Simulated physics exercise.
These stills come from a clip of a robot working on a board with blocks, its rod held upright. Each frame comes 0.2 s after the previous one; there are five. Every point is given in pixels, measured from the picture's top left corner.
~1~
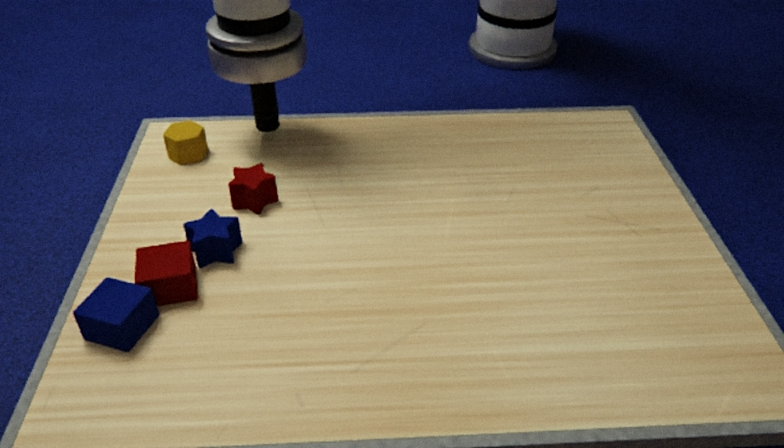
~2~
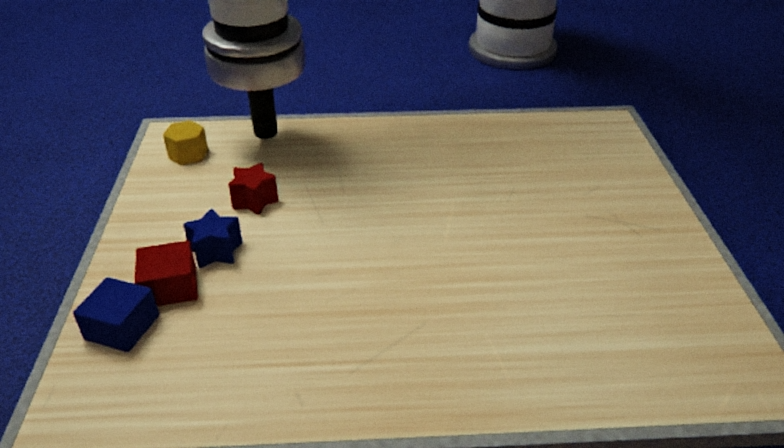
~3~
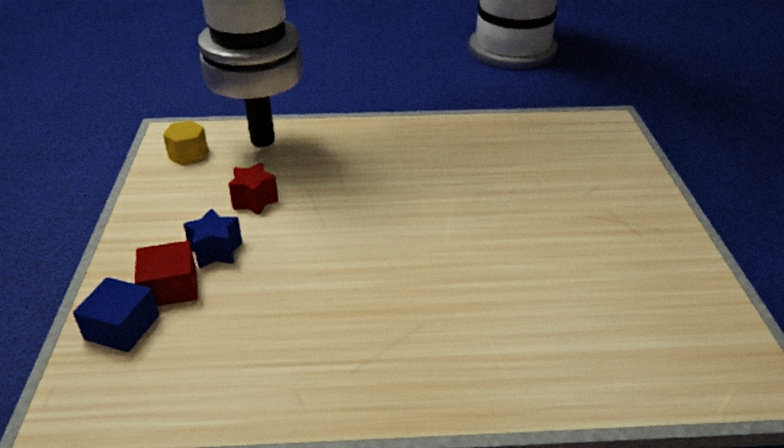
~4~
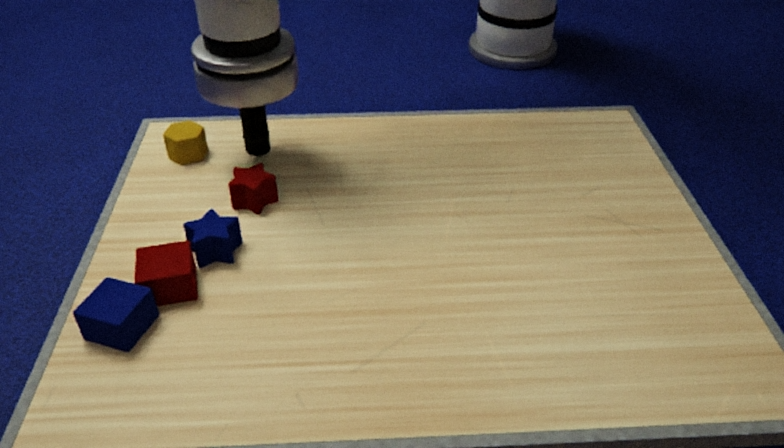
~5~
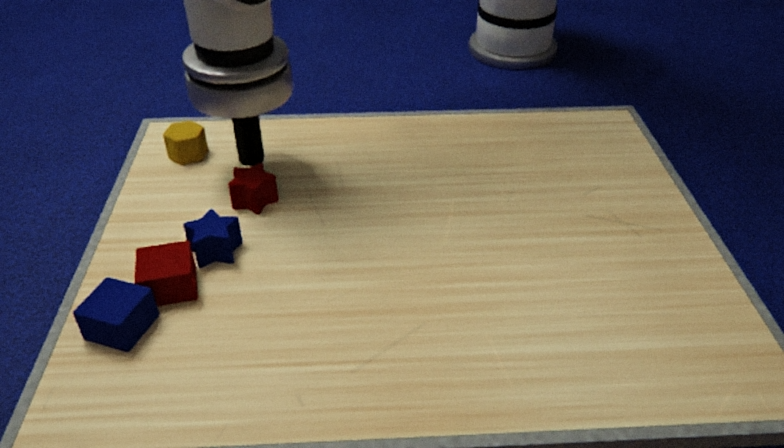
A robot arm with a black rod moved slowly down and slightly left over the board toward a red star block, while it and the yellow, blue and other red blocks stayed still.
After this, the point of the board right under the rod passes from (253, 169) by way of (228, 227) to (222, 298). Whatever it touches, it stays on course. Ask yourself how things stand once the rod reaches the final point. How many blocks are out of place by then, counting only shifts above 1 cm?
The number will come to 3 or more.
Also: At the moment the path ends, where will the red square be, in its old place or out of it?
The block moves away from its spot.
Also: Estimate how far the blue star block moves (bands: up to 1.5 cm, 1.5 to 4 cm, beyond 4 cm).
It ends over 4 cm away.
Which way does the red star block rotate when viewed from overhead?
I'd predict that, seen from above, the red star block rotates counter-clockwise.
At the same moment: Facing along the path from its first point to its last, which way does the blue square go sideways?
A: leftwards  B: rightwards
Option B.
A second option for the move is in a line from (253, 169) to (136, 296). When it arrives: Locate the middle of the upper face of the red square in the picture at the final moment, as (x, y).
Close to (161, 284).
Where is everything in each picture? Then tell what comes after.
The first picture shows rod tip (268, 127); block tops, blue square (112, 300); red square (163, 260); blue star block (211, 225); red star block (251, 175).
The second picture shows rod (266, 134); blocks unchanged.
The third picture shows rod (263, 142); blocks unchanged.
The fourth picture shows rod (258, 150); blocks unchanged.
The fifth picture shows rod (252, 160); blue square (112, 300); red square (163, 260); blue star block (211, 225); red star block (251, 175).
What follows on the original path. One third of the way, rod (233, 197); red star block (255, 189), turned 45° anticlockwise.
Two thirds of the way, rod (222, 240); blue square (101, 308); red square (154, 269); blue star block (203, 244); red star block (257, 196), turned 85° anticlockwise.
At the end, rod (220, 288); blue square (75, 325), turned 30° clockwise; red square (129, 295), turned 65° clockwise; blue star block (188, 296), turned 15° clockwise; red star block (257, 196), turned 85° anticlockwise.
